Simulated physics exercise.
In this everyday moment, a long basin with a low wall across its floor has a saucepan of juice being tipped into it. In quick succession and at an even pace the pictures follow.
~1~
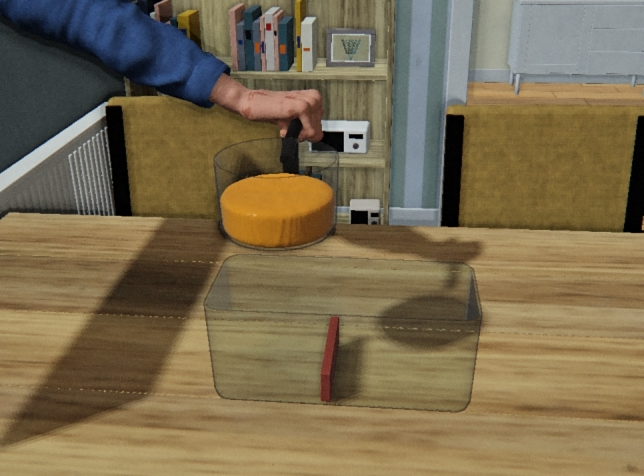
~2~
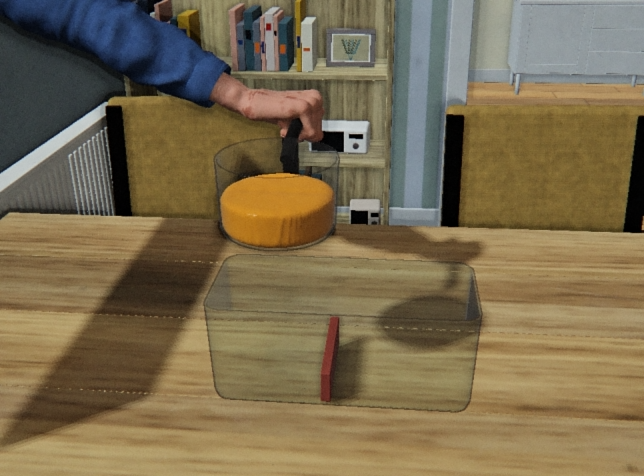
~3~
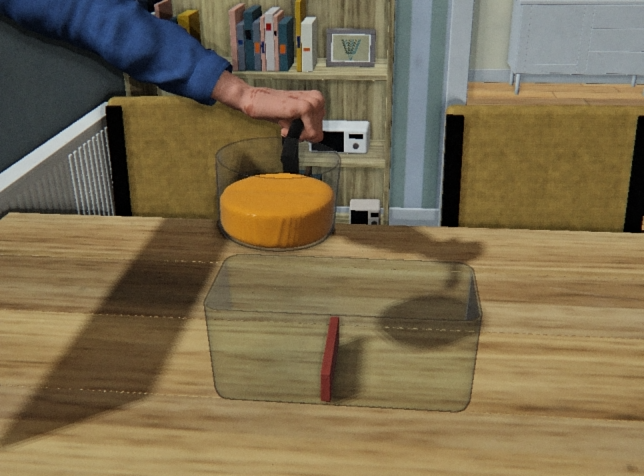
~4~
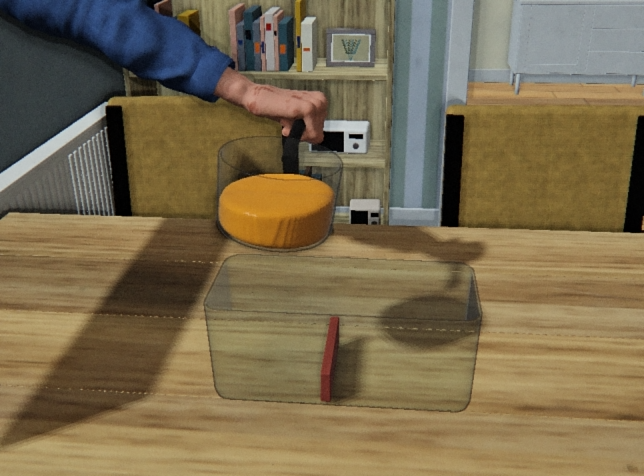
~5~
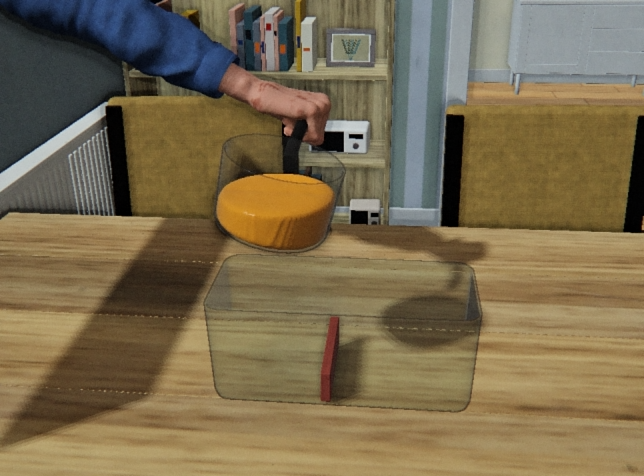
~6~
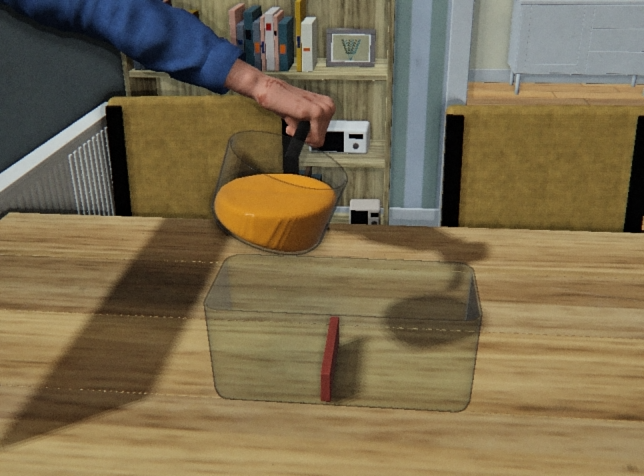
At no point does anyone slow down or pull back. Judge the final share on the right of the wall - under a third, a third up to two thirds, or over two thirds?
It is over two thirds.
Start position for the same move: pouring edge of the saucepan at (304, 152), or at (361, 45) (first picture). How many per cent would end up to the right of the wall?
80 % and 90 %.
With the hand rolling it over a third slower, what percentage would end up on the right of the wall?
Share on the right: Some 95 percent.
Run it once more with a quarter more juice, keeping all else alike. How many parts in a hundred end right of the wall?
About 95 in a hundred.
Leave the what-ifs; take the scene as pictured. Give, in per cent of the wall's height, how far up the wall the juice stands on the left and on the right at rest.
Left 0 %, right 60 %.
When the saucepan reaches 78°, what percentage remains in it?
Some 70 in a hundred has yet to spill out.
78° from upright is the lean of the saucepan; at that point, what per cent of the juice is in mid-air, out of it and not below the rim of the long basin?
I'd say some 25 per cent.
A moment on, the saucepan is tipped on its side and 68 per cent is still to pour, 0 is left of the wall and 6 right of it.
Next, the saucepan is tipped right over and 17 per cent is still to pour, 2 is left of the wall and 70 right of it.
Then the saucepan is tipped right over and 1 per cent is still to pour, 5 is left of the wall and 92 right of it.
Later the saucepan is tipped right over and 0 per cent is still to pour, 5 is left of the wall and 95 right of it.
Finally, 5 per cent lies left of the wall, 95 right of it and 0 outside.
